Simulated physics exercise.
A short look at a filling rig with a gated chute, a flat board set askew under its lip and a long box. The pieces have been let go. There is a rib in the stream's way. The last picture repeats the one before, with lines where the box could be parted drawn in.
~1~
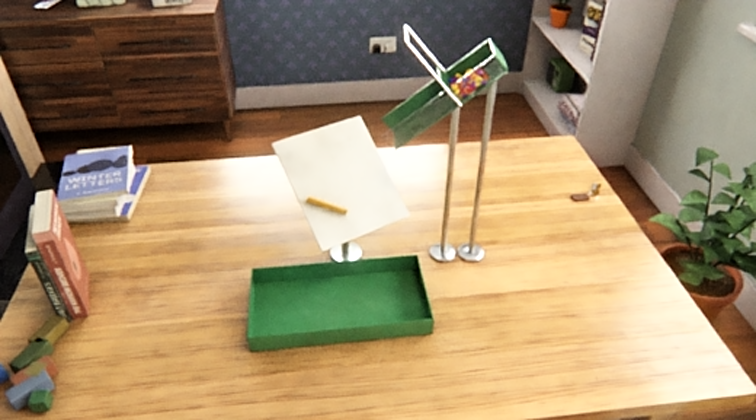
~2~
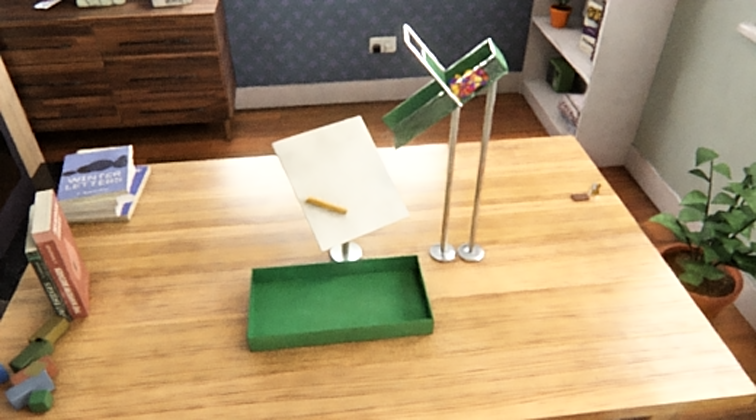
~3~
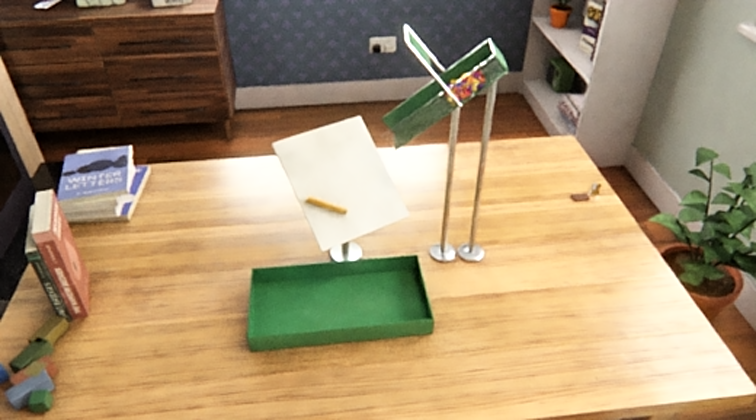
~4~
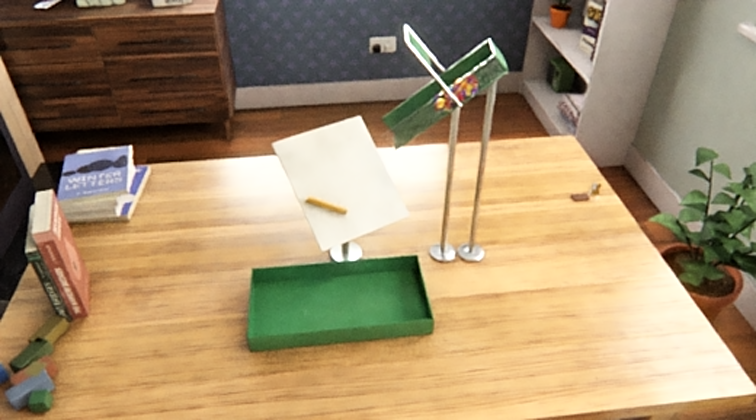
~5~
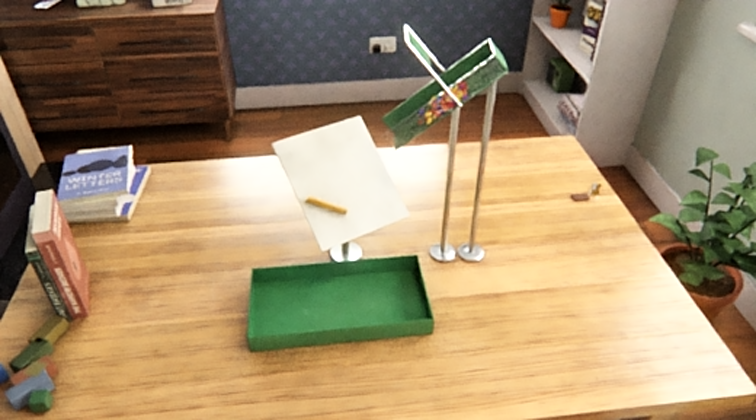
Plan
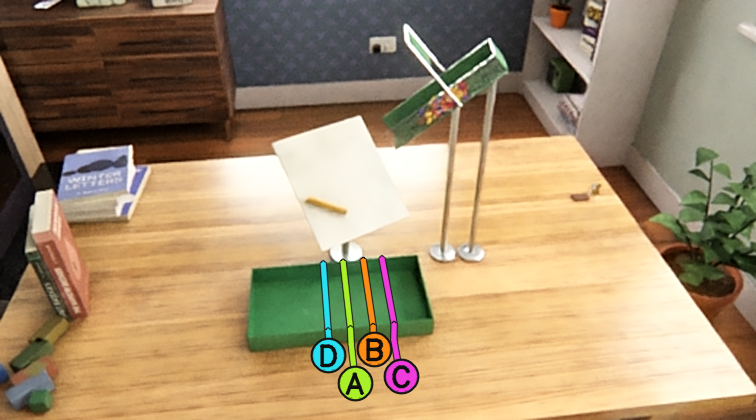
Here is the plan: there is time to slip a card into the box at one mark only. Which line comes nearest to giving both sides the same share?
C is best.
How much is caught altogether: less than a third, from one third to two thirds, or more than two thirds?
About that: More than two thirds.
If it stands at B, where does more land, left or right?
The right side.
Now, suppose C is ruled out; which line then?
B.
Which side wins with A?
The right side.
On the marked copy, line A crosses the front rim at (350, 327); line B crosses the front rim at (373, 325); line C crosses the front rim at (393, 323); line D crosses the front rim at (328, 329).
With A, of what is caught, a stray few on the left of the divider, nearly all on the right.
With B, of what is caught, about a quarter on the left of the divider, most on the right.
With C, of what is caught, about half on the left of the divider, about half on the right.
With D, of what is caught, a stray few on the left of the divider, nearly all on the right.
